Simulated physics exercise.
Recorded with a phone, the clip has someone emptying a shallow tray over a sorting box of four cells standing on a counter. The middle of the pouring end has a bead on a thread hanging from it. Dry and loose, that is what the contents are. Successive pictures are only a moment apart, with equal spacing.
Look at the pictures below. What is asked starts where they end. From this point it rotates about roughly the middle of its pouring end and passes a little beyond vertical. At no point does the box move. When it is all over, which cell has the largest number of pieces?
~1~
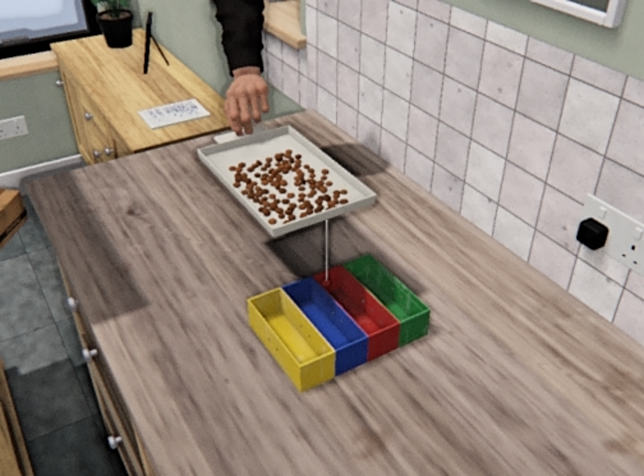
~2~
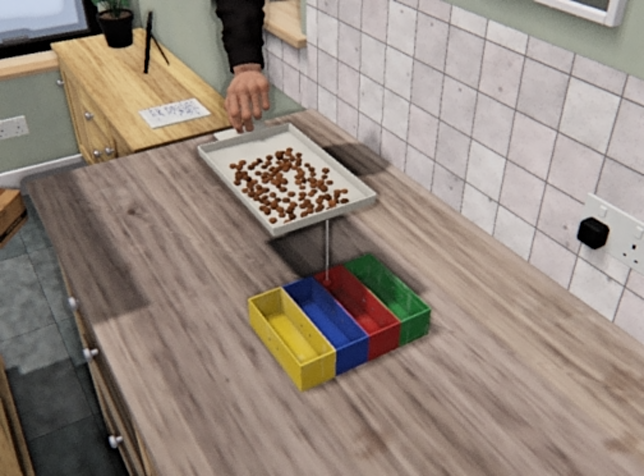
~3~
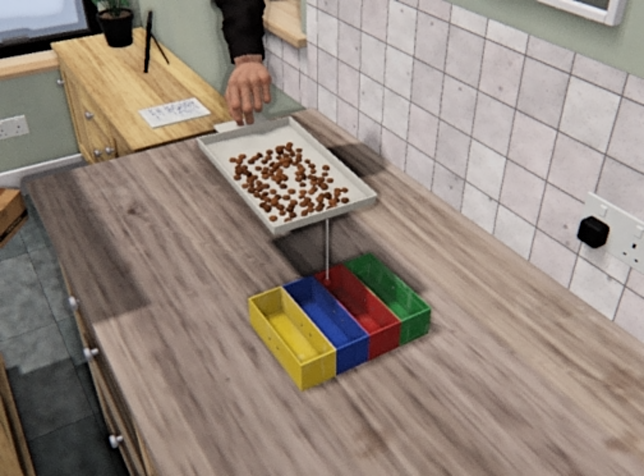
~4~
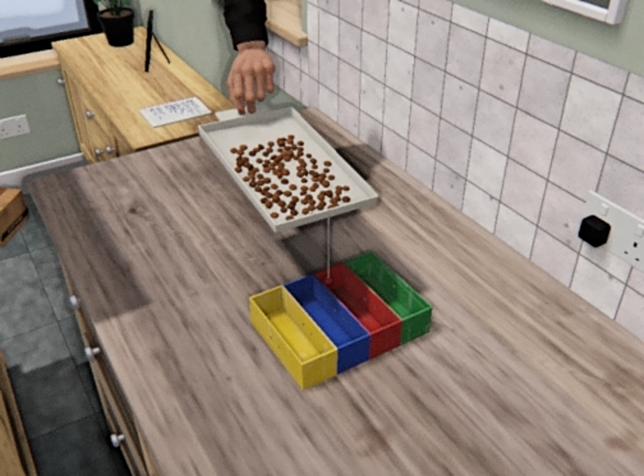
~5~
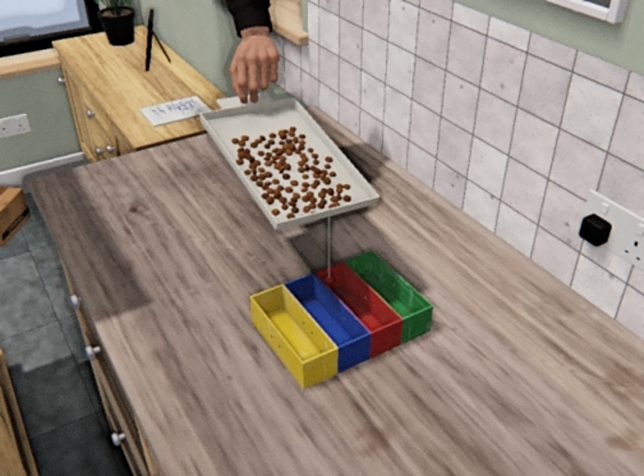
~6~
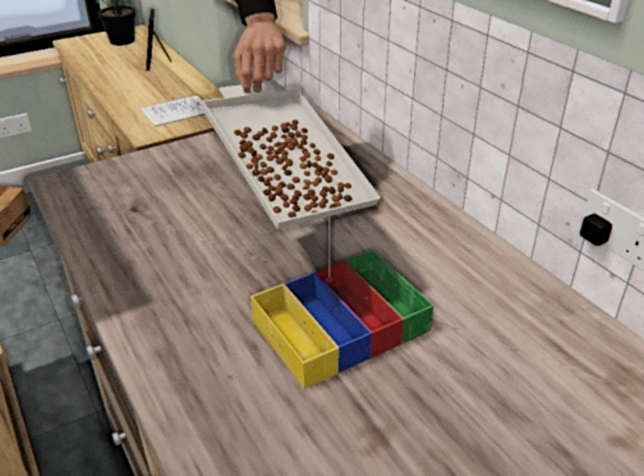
The green cell.
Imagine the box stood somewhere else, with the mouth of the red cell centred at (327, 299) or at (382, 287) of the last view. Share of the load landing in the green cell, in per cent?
Trial 1: 40 percent; trial 2: 10 percent.
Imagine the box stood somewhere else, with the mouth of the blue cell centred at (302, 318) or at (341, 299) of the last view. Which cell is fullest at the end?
Try one: The green cell; try two: The red cell.
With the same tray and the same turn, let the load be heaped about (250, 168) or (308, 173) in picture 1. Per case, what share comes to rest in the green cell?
Respectively 60 and 70 per cent.
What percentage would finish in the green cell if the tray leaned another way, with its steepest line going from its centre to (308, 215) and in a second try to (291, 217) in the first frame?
The first comes to 0 %, while the second comes to 0 %.
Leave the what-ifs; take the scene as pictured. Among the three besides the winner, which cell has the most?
Behind the top one comes the cell in red.
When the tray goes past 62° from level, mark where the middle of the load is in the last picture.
Roughly at (347, 191).
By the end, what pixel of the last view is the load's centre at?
(378, 309).
Shortly afterwards, tray tipped steeply; all but a few on the tray; only a few falling or outside the box.
Next, tray tipped past a quarter turn; near a quarter on the tray; near a third in the green cell; near a quarter in the red cell; only a few in the blue cell; near a quarter falling or outside the box.
Some moments later, tray tipped past a quarter turn; near two thirds in the green cell; near a third in the red cell; a little in the blue cell; only a few falling or outside the box.
In the end, tray tipped past a quarter turn; near two thirds in the green cell; near a third in the red cell; a little in the blue cell; none at all in the yellow cell; only a few outside the box.
